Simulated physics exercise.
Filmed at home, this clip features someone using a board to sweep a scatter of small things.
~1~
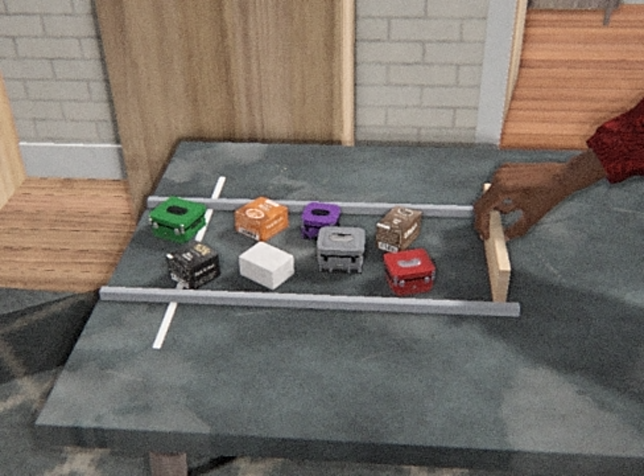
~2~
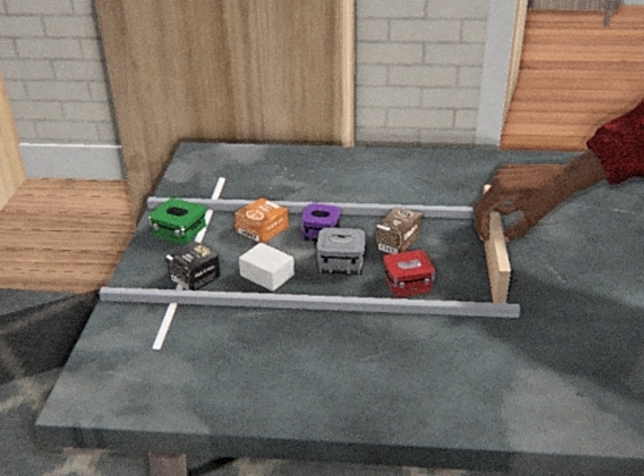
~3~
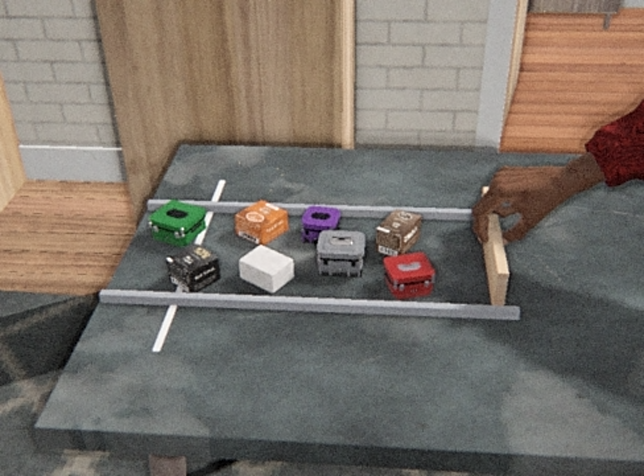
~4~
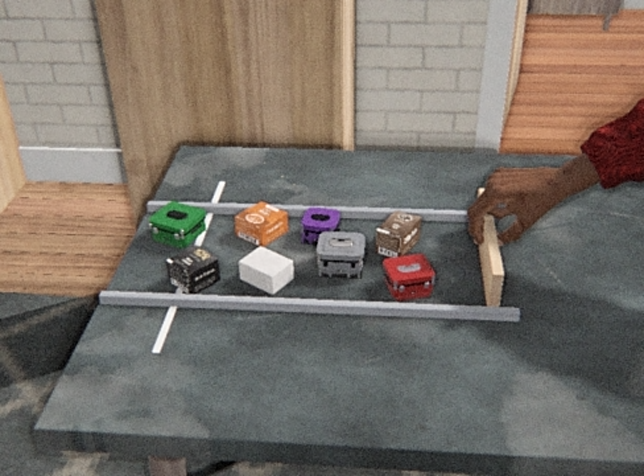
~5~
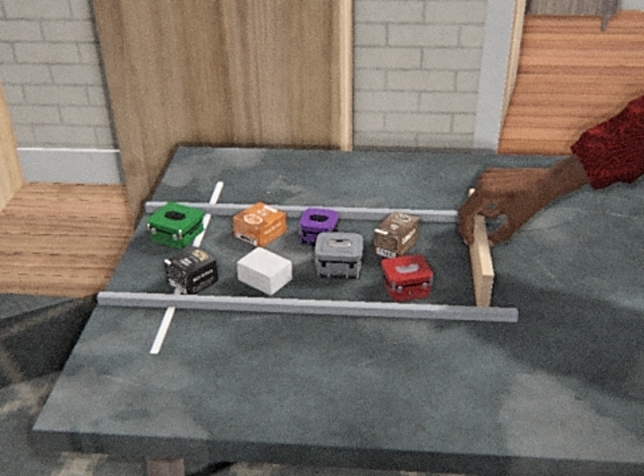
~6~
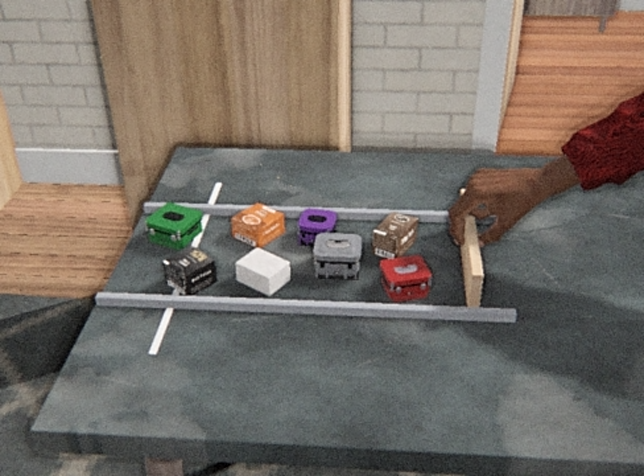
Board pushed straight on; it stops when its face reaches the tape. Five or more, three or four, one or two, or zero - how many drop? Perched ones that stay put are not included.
Fallen: Above two, below five.
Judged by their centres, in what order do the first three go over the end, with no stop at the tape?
In order: The green case, then the black box, then the orange box.
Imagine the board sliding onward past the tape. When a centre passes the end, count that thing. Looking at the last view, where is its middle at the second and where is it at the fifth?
The middle is at about (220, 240), later at about (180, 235).
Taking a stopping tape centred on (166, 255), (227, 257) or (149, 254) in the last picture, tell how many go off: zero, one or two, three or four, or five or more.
For each place: Five or more; one or two; 5 or more.
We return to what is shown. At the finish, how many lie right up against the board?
2 of them.
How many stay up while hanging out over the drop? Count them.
2.
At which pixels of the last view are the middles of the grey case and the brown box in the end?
Grey case: About (134, 242); brown box: About (181, 231).
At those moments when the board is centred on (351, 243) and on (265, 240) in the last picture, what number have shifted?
One spot: 4. Other spot: 8.
Soon after, none off yet; green case at rest near (175, 226); black box at rest near (190, 272); orange box at rest near (258, 225).
After that, none off yet; green case displaced a little near (153, 225); black box displaced about its own width near (155, 273); orange box displaced about its own width near (196, 225).
In the end, the number that fall off is three or four; gone, orange box, black box and green case.
